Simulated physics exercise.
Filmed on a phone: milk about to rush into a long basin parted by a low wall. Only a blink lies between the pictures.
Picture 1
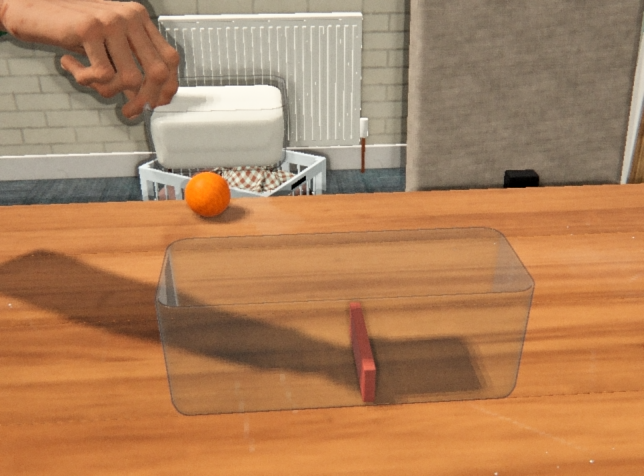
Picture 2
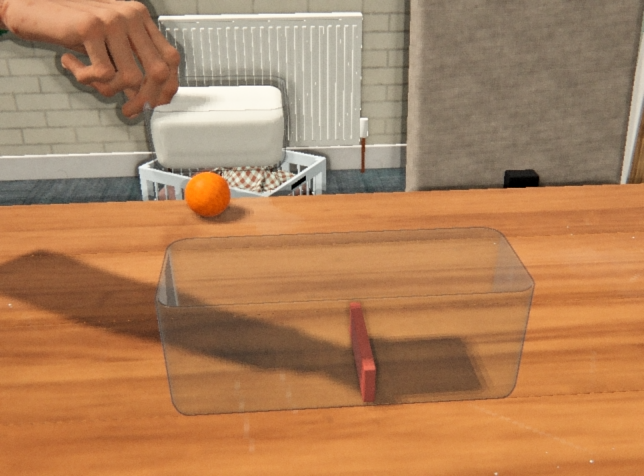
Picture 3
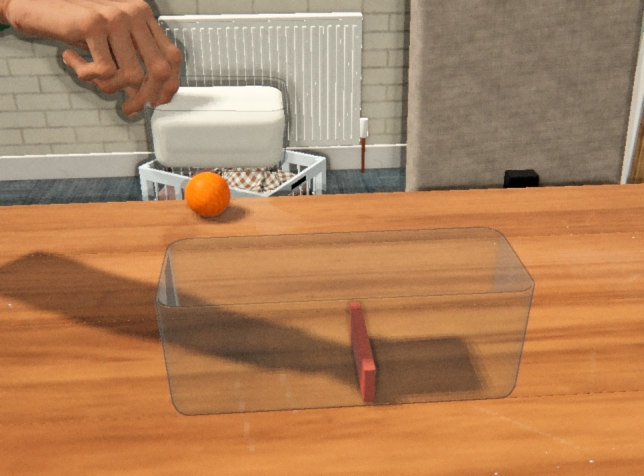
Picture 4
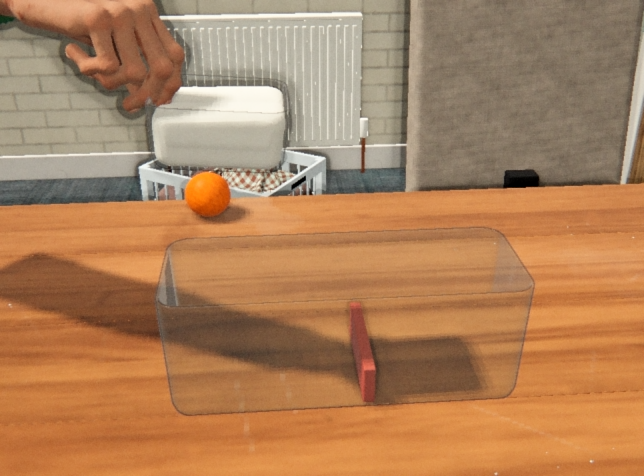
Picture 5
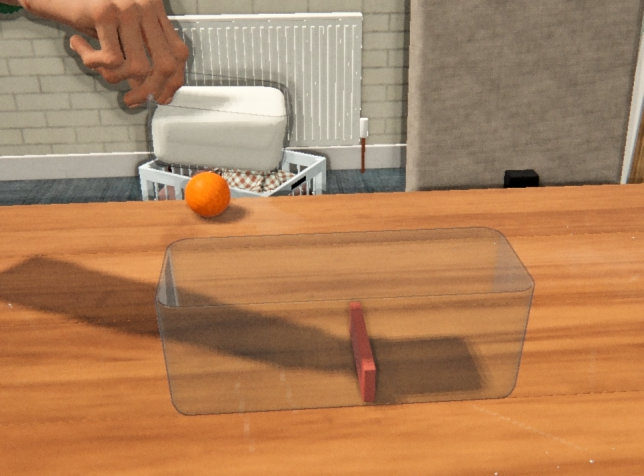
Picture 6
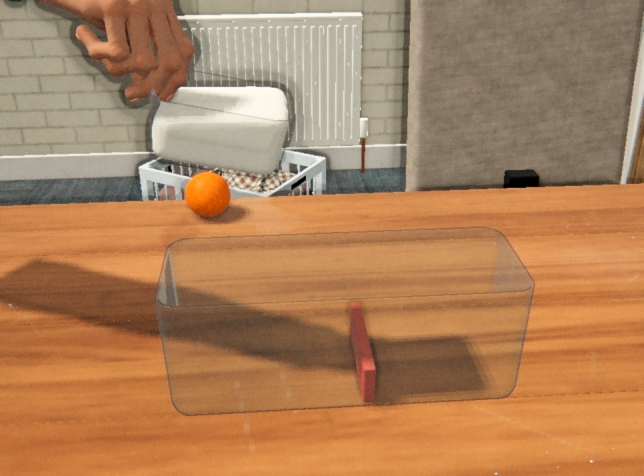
In a room with a pale brick wall, a white radiator and a grey panel, a fixed camera looks slightly down on a wooden tabletop. A hand hovers at upper left above a rounded white container, with an orange ball below it and a long clear basin in front, divided by a low red wall. The hand shifts slightly right and the container tilts slightly clockwise, while everything else stays still.
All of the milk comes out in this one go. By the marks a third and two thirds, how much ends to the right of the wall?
It comes to between a third and two thirds.
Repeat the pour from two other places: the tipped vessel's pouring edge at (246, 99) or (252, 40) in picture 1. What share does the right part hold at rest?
The first gives 5 %, the second 30 %.
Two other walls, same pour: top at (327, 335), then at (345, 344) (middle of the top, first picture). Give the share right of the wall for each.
In turn 75 and 65 in a hundred.
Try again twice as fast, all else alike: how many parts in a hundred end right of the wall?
Near 45 %.
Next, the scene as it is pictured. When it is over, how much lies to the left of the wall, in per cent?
It comes to 45 per cent or so.
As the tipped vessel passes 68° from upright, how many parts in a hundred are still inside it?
Roughly 30 in a hundred.
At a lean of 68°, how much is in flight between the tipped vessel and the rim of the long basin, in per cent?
It comes to 35 per cent or so.
A moment on, the tilt is 68° and 30 per cent is still to pour, 10 is left of the wall and 23 right of it.
Next, the tilt is 107° and 2 per cent is still to pour, 36 is left of the wall and 55 right of it.
Then the tilt is 119° and 0 per cent is still to pour, 43 is left of the wall and 55 right of it.
Later the tilt is 119° and 0 per cent is still to pour, 43 is left of the wall and 56 right of it.
Finally, 43 per cent lies left of the wall, 56 right of it and 2 outside.
